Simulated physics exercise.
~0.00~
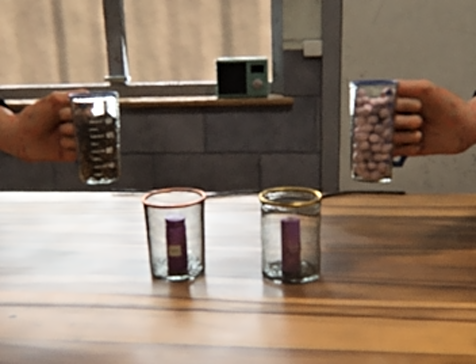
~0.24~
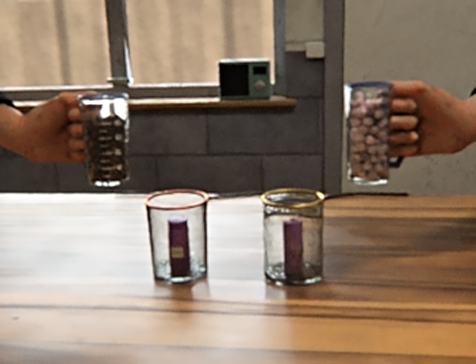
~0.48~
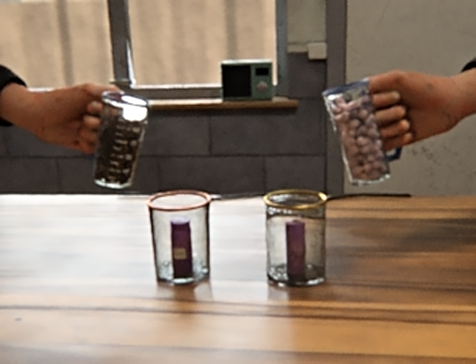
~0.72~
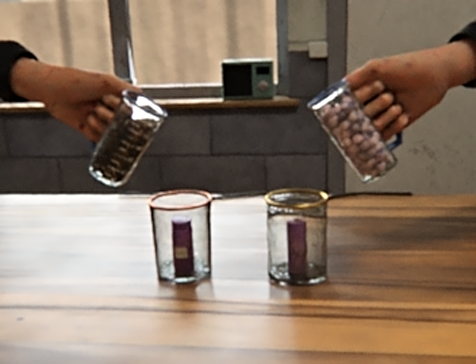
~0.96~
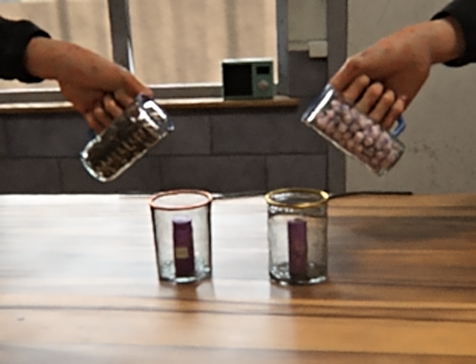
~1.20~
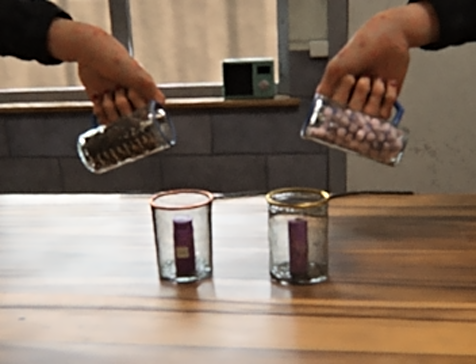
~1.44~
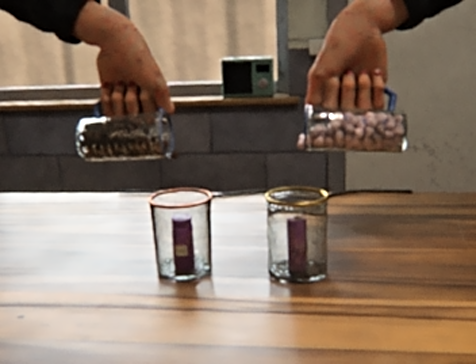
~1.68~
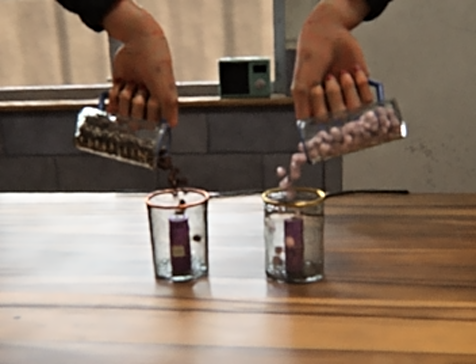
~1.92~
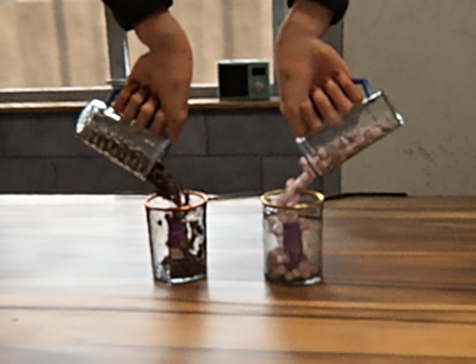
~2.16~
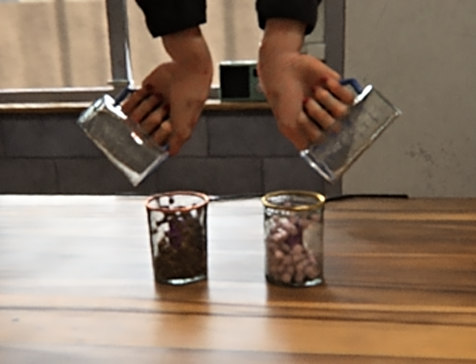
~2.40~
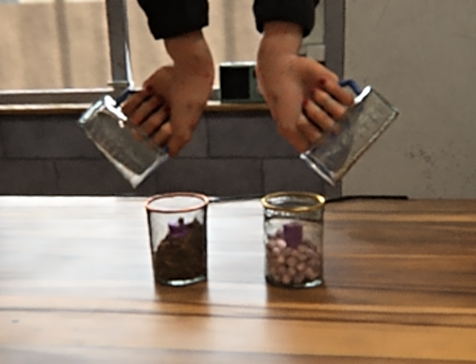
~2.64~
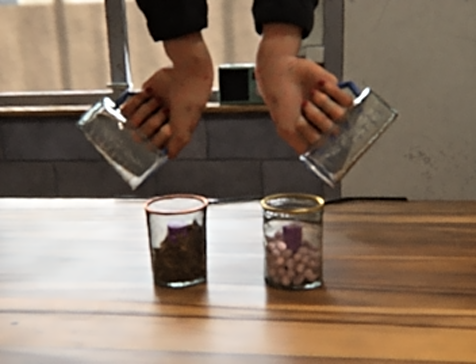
The video shows two hands tipping glass mugs, one of dark pieces and one of pale pinkish pieces, into two glasses on a wooden table, each holding a purple object. The mugs empty completely, and the tops of both objects remain visible above the settled contents.
